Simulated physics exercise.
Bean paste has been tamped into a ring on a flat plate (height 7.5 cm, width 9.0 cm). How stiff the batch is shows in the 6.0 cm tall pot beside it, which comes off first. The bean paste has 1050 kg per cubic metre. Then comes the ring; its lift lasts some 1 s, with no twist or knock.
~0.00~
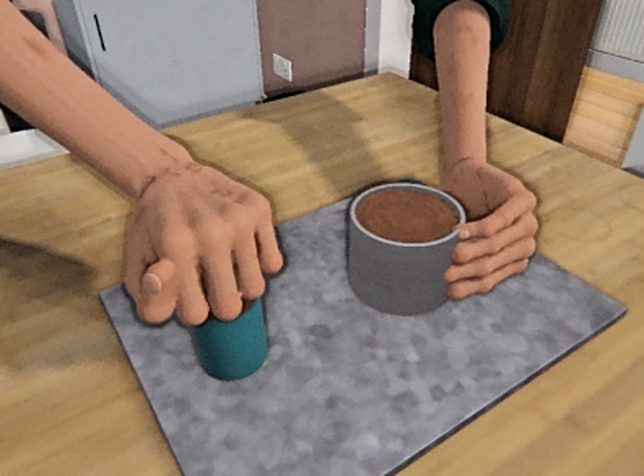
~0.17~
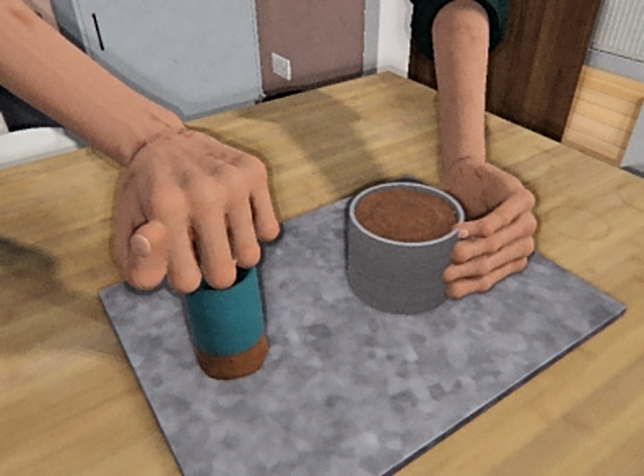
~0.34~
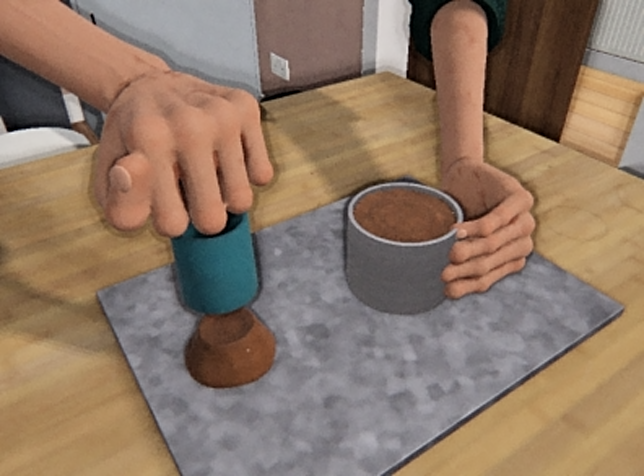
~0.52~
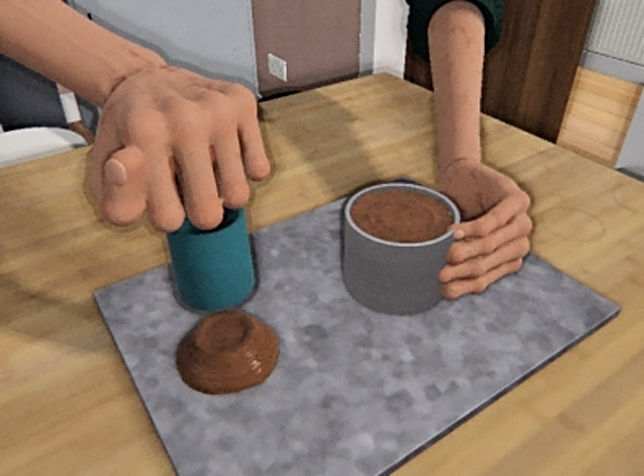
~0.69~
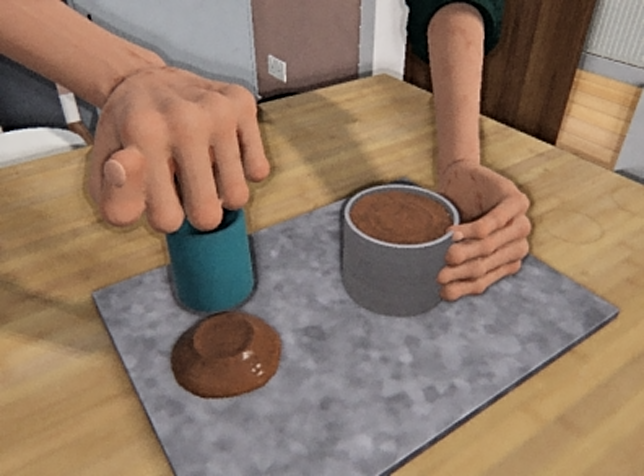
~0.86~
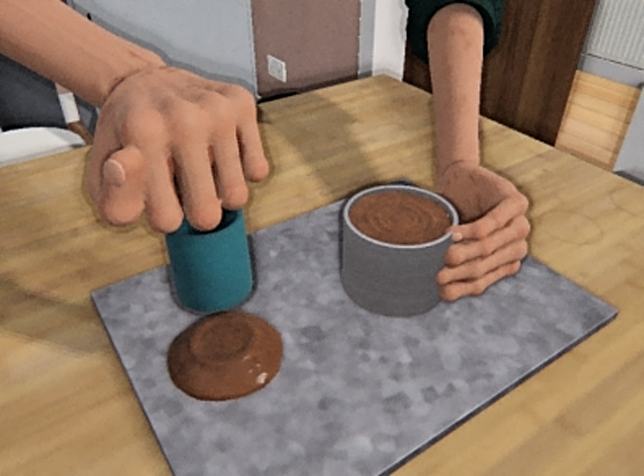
A hand lifts a teal cup off brown paste, which slumps into a low mound.
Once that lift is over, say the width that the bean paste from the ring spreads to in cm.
About 21.0 cm.
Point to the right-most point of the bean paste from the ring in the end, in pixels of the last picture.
Around (508, 298).
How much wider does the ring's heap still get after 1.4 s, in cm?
Near 7.0 centimetres.
After 1.1 s, the ring is up 1.6 cm; the bean paste has come down 0.3 cm to 7.2 cm and is 10 cm wide.
After 1.4 s, the ring is up 5.2 cm; the bean paste has come down 2.9 cm to 4.6 cm and is 14 cm wide.
After 1.6 s, the ring is up 7.5 cm; the bean paste has come down 4.0 cm to 3.5 cm and is 16 cm wide.
After 1.9 s, the ring is clear; the bean paste has come down 4.6 cm to 2.9 cm and is 17 cm wide.
After 5.3 s, at rest, the ring is clear; the bean paste has come down 5.2 cm to 2.3 cm and is 21 cm wide.
